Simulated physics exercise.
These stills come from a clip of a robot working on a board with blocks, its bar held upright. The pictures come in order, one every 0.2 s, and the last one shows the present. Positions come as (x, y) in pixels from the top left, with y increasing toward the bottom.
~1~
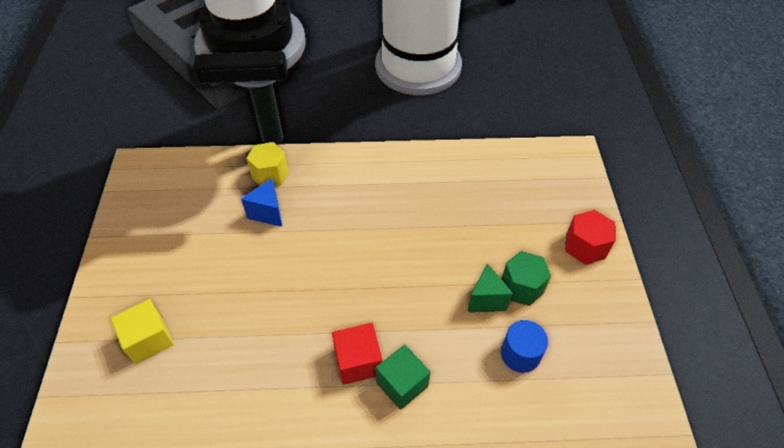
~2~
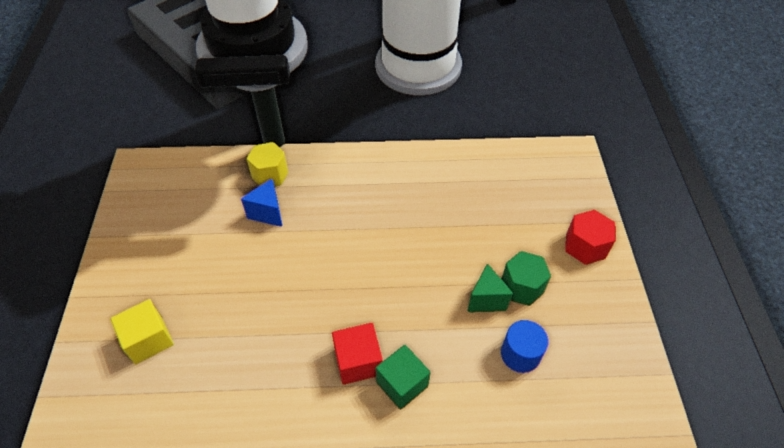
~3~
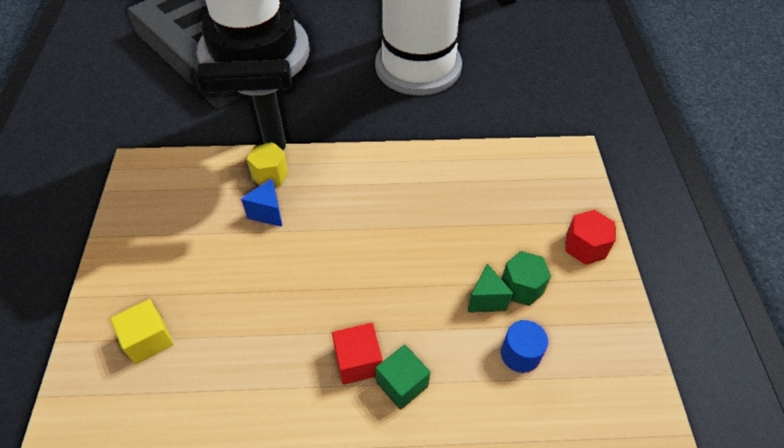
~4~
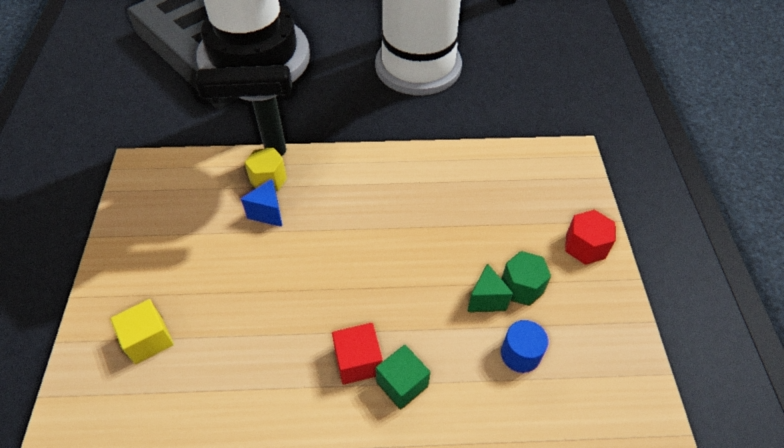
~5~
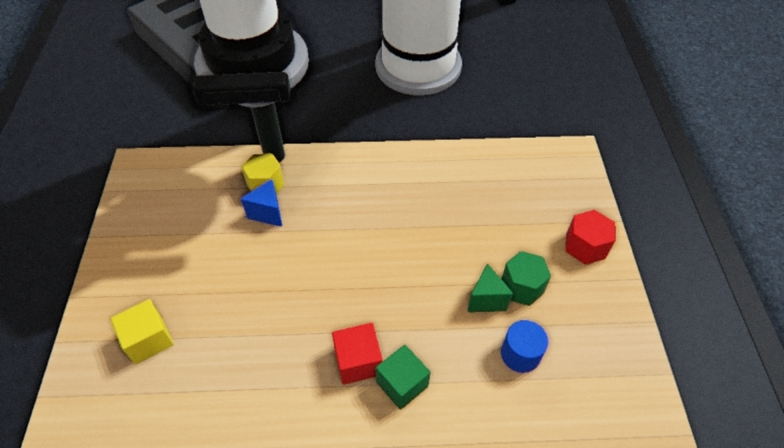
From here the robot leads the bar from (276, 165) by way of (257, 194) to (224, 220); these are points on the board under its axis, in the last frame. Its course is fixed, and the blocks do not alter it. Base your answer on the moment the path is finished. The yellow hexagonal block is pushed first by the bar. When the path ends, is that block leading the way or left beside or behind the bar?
The bar keeps it before itself.
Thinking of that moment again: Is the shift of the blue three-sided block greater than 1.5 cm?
No
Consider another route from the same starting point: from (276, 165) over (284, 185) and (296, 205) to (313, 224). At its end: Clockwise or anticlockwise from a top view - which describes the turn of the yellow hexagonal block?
Bird's-eye view: Clockwise.
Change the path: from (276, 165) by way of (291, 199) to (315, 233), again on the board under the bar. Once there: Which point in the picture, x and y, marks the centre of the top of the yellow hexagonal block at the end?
The yellow hexagonal block ends near (254, 181).
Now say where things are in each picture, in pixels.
The first picture shows bar tip (273, 139); block tops, yellow hexagonal block (265, 155); blue three-sided block (263, 195).
The second picture shows bar (274, 142); blocks unchanged.
The third picture shows bar (276, 146); blocks unchanged.
The fourth picture shows bar (276, 151); yellow hexagonal block (264, 160).
The fifth picture shows bar (275, 157); yellow hexagonal block (261, 165); blue three-sided block (263, 195).
On the path given first. One third of the way, bar (262, 177); yellow hexagonal block (240, 184), turned 25° clockwise; blue three-sided block (264, 198).
Two thirds of the way, bar (243, 196); yellow hexagonal block (218, 203), turned 40° clockwise; blue three-sided block (265, 199).
At the end, bar (221, 212); yellow hexagonal block (194, 220), turned 35° clockwise; blue three-sided block (265, 199).
